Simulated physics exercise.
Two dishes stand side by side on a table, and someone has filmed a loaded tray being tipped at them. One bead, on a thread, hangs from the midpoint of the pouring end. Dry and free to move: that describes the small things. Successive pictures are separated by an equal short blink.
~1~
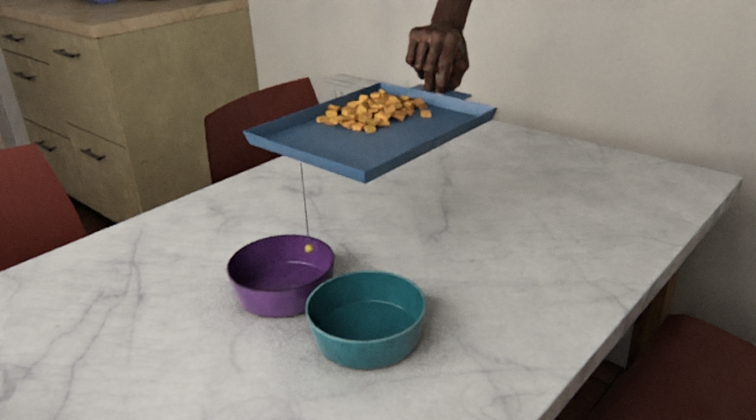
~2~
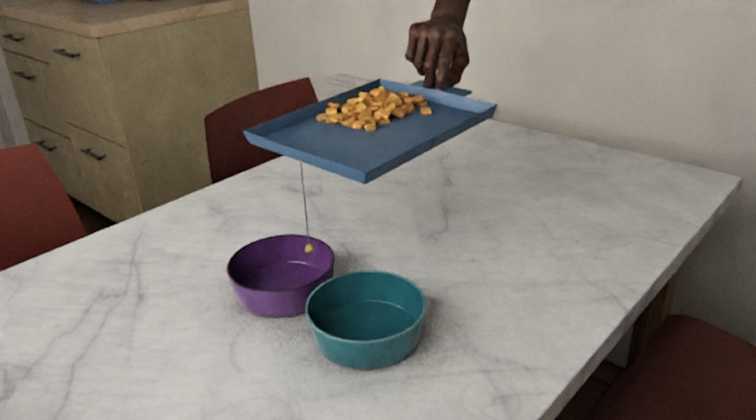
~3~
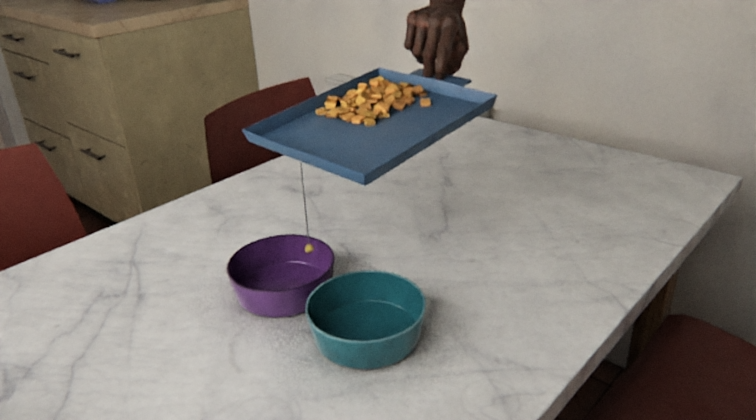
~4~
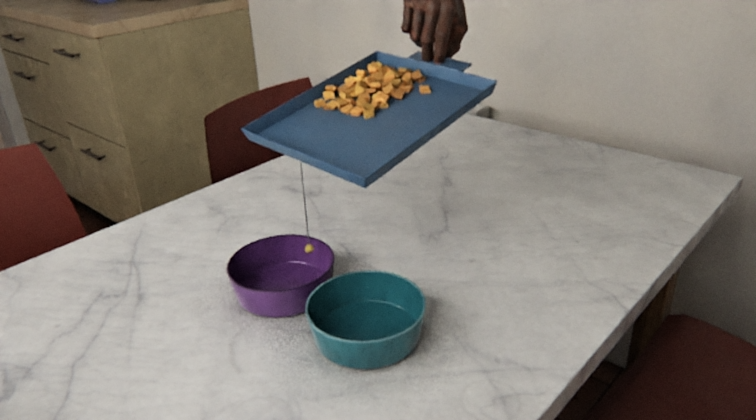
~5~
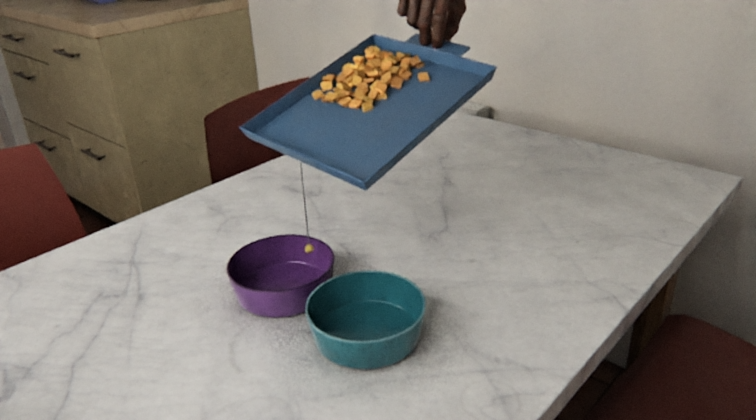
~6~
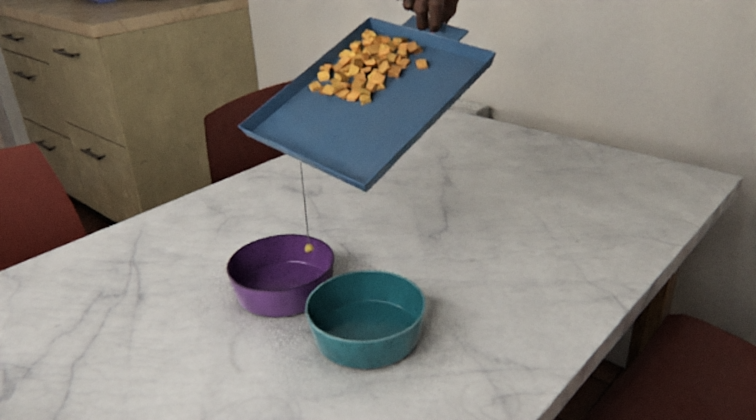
A hand gripped a blue tray of small orange-brown squares above a purple bowl and a teal bowl on a marble table, then raised its end, steadily steepening the tray's slant toward the front.
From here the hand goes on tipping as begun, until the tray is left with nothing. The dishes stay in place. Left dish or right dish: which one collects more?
The larger share will most likely go to the dish on the right.
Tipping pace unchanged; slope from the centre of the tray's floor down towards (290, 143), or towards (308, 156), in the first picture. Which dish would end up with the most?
First case: The dish at left. Second case: The dish at left.
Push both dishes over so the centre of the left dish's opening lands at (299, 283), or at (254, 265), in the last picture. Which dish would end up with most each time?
In the first try it's the left-side dish, and in the second it's the right-side dish.
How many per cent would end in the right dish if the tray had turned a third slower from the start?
It would be close to 60 per cent.
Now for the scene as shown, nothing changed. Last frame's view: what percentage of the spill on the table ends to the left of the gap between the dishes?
Around 100 %.
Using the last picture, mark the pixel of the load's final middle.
About (343, 331).
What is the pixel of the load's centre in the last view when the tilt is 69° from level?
Somewhere about (323, 174).
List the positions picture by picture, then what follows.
In the first frame, corners of the pouring end (248, 131) and (365, 169), level; middle of the load (378, 109), cereal squares; left dish (241, 297); right dish (325, 346); bead on its thread (310, 249).
In the second frame, corners of the pouring end (248, 131) and (365, 170), level; middle of the load (378, 107).
In the third frame, corners of the pouring end (247, 129) and (364, 172), tipped barely, lowest at the right corner; middle of the load (377, 99).
In the fourth frame, corners of the pouring end (246, 128) and (364, 175), tipped a little, lowest at the right corner; middle of the load (376, 87).
In the fifth frame, corners of the pouring end (245, 127) and (364, 178), tipped clearly, lowest at the right corner; middle of the load (374, 75).
In the sixth frame, corners of the pouring end (243, 125) and (363, 181), tipped clearly, lowest at the right corner; middle of the load (371, 64); left dish (240, 296); right dish (324, 346).
Just after the last frame, tray tipped steeply; the larger part on the tray; roughly a quarter in the air.
A moment on, tray tipped past a quarter turn; roughly half in the right dish; about a tenth in the left dish; about a tenth outside both; about a tenth in the air.
Further on, tray tipped past a quarter turn; roughly two thirds in the right dish; roughly a quarter in the left dish; about a tenth outside both.
When it is over, tray tipped past a quarter turn; roughly two thirds in the right dish; roughly a quarter in the left dish; about a tenth outside both.
